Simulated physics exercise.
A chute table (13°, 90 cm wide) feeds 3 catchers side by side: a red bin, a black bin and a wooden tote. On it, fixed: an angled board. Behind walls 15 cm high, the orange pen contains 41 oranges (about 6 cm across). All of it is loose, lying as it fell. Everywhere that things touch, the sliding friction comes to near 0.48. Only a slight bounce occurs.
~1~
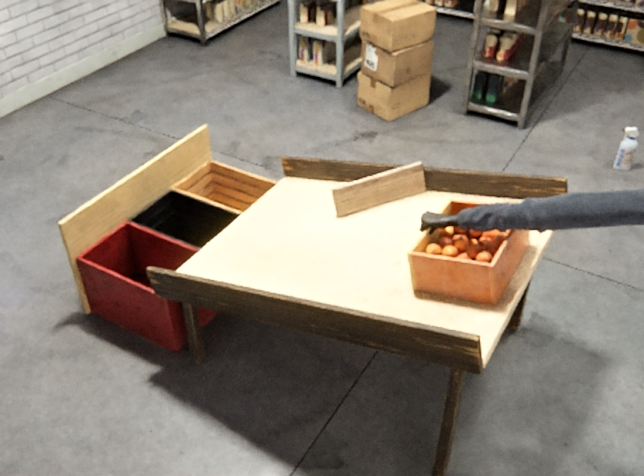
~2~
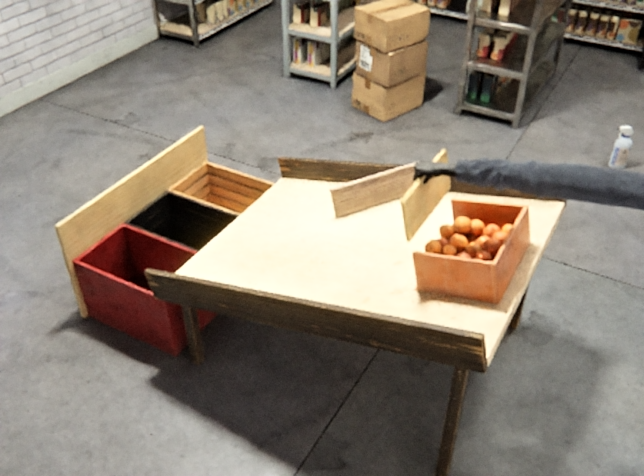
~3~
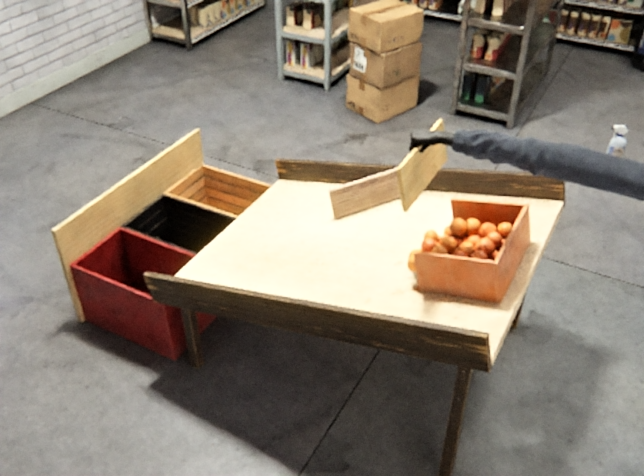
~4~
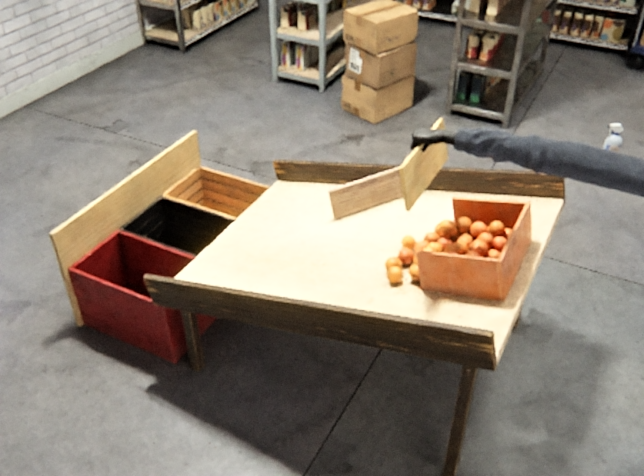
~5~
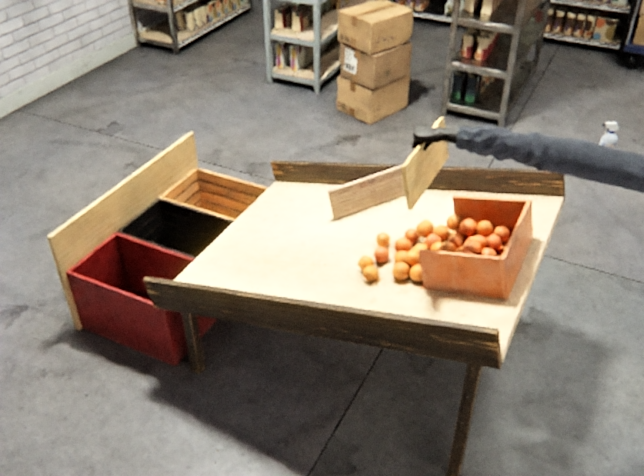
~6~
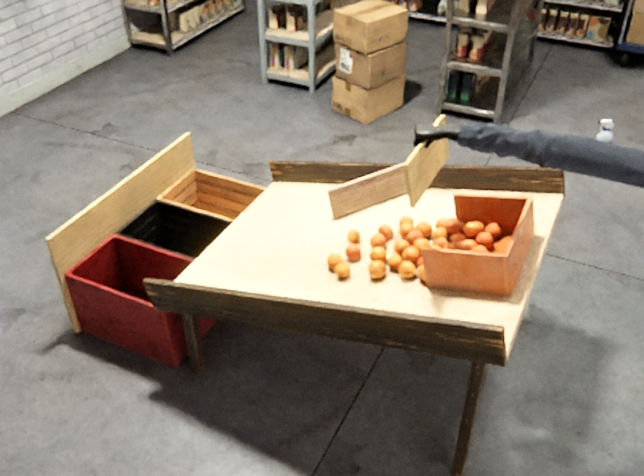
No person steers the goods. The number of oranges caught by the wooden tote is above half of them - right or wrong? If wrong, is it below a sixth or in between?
Wrong, below a sixth.
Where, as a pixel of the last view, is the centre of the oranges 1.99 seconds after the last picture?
I'd place it about (162, 275) in the last view.
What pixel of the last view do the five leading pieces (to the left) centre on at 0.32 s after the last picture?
Around pixel (267, 244).
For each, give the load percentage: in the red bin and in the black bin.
Approx. 20 % / 80 %.
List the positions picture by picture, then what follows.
In the first frame (each is followed by its nearest rim corner in this view), orange pen, (489, 264); wooden tote, (254, 217); none out.
The second frame shows orange pen, (492, 263).
The third frame shows orange pen, (494, 262); 3 out, the lowest orange at (431, 237).
The fourth frame shows orange pen, (497, 260); 9 out, the lowest orange at (408, 242).
The fifth frame shows orange pen, (500, 258); 16 out, the lowest orange at (383, 239).
The sixth frame shows orange pen, (504, 255); wooden tote, (245, 224); 22 out, the lowest orange at (354, 236).
Then, 0.32 s after the last picture, 6 still in the orange pen and 35 on the slope.
Then, 0.72 s after the last picture, 2 in the red bin, 5 in the black bin, 33 on the slope and 1 in the air.
Then, 1.27 s after the last picture, 6 in the red bin, 22 in the black bin, 10 on the slope and 3 in the air.
Outcome (1.99 s after the last picture), 9 in the red bin and 32 in the black bin. Asked share, 0 of 41, 0 per cent.
